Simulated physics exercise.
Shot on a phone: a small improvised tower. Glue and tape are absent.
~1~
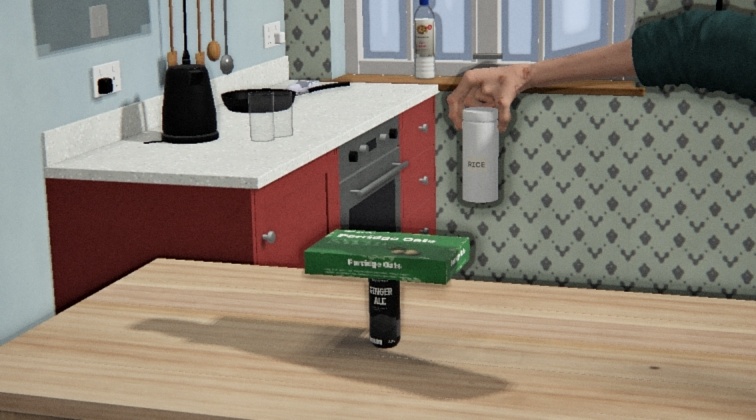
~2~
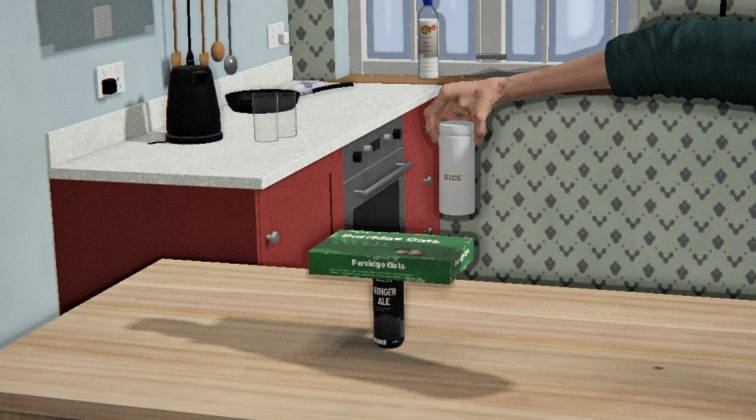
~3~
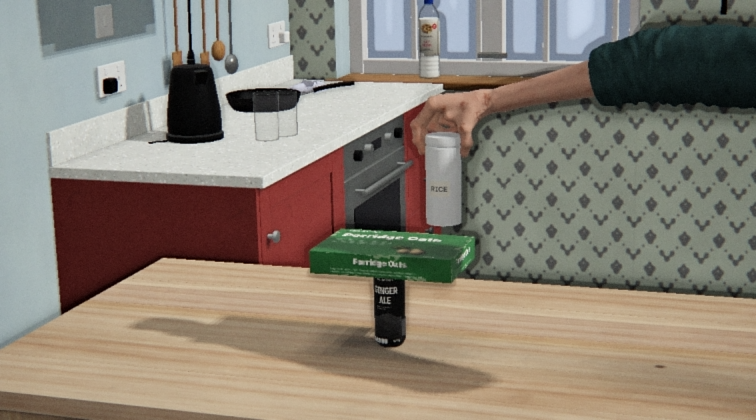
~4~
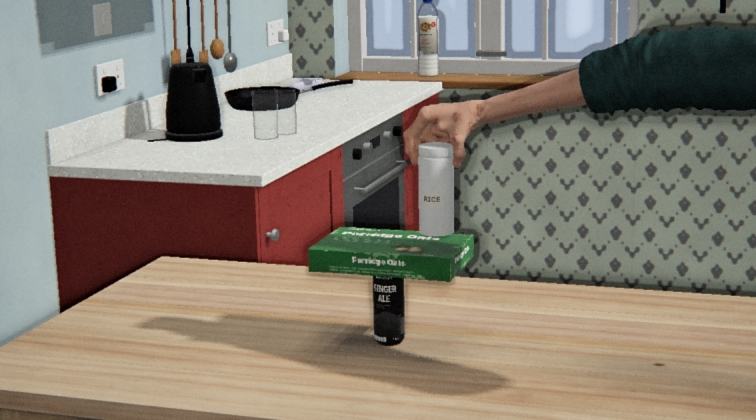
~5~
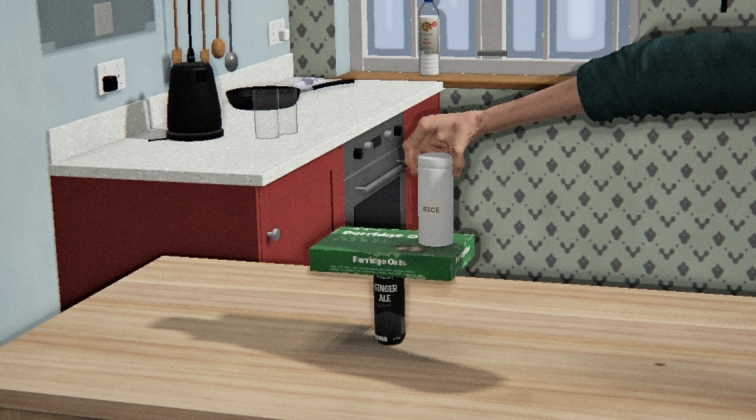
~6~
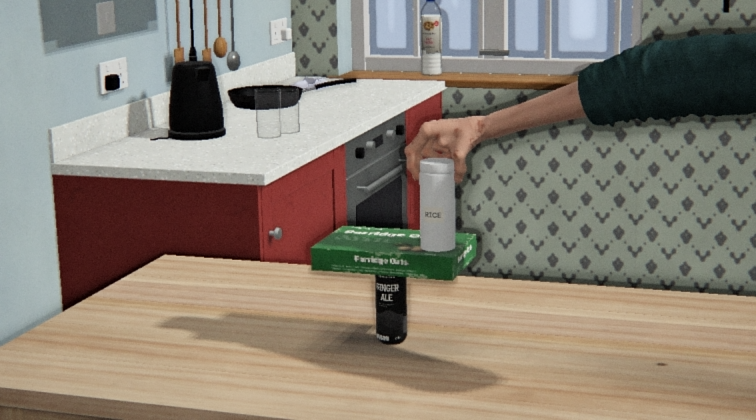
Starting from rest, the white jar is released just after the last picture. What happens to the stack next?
The stack collapses.
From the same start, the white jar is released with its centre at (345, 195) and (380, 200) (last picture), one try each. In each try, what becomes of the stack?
The stack topples over with the first try and remains upright with the second.
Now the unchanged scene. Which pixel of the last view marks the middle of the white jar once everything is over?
Close to pixel (493, 351).
Then, 0.40 s after the last picture, white jar now fallen; green packet tipped 53° from how it was.
Then, 0.50 s after the last picture, green packet on its side.
Then, 0.90 s after the last picture, green packet now fallen.
At rest, fallen, white jar and green packet; black can in place. Seen from the same camera at the end, white jar near (493, 351). The stack comes apart.
